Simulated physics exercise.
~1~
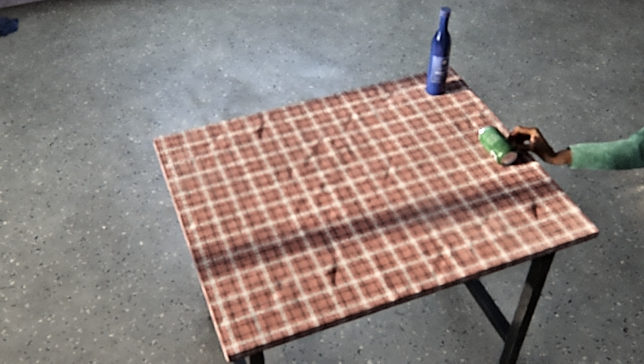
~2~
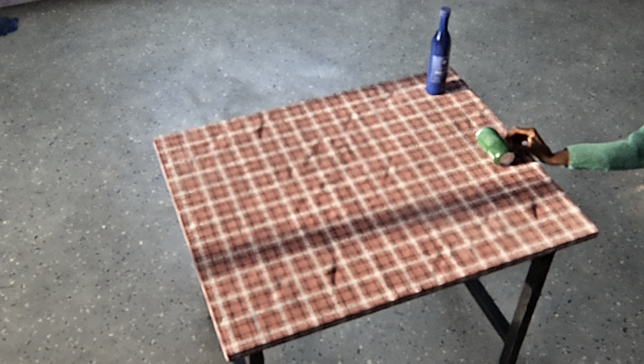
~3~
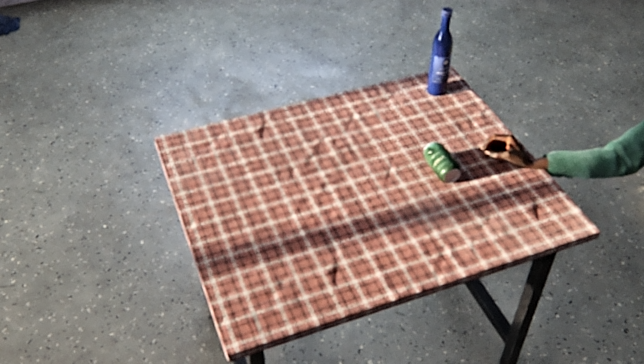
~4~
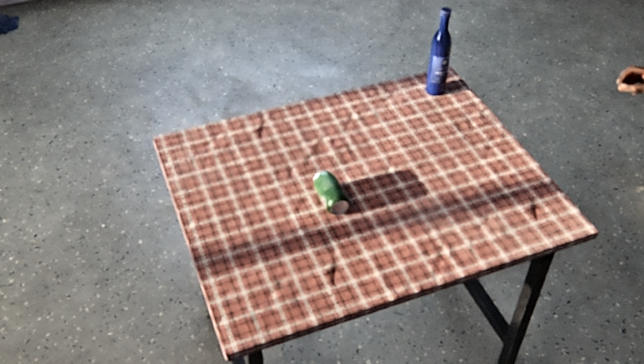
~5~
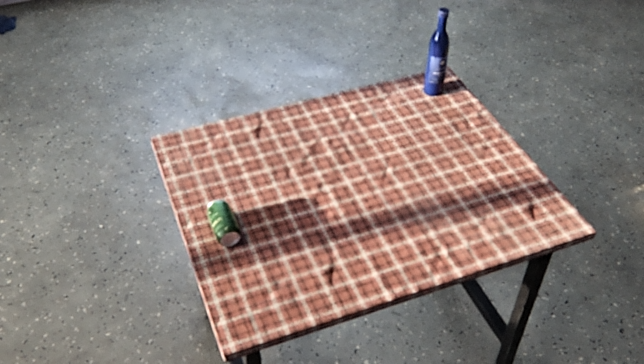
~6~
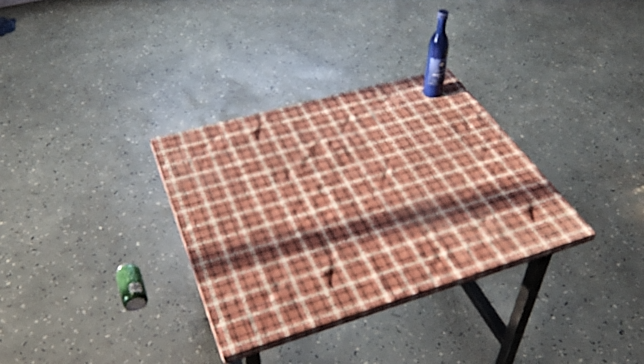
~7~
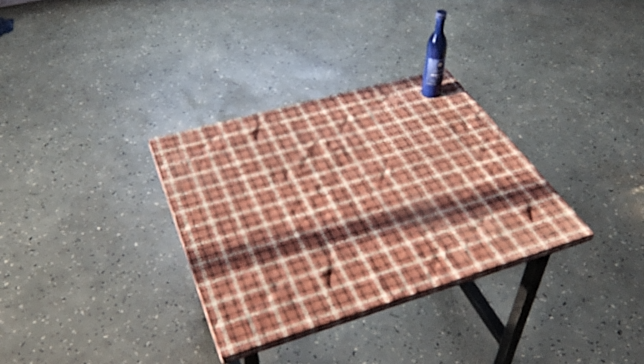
A green can leaves a hand, rolls left across the checked table, and drops off the edge.
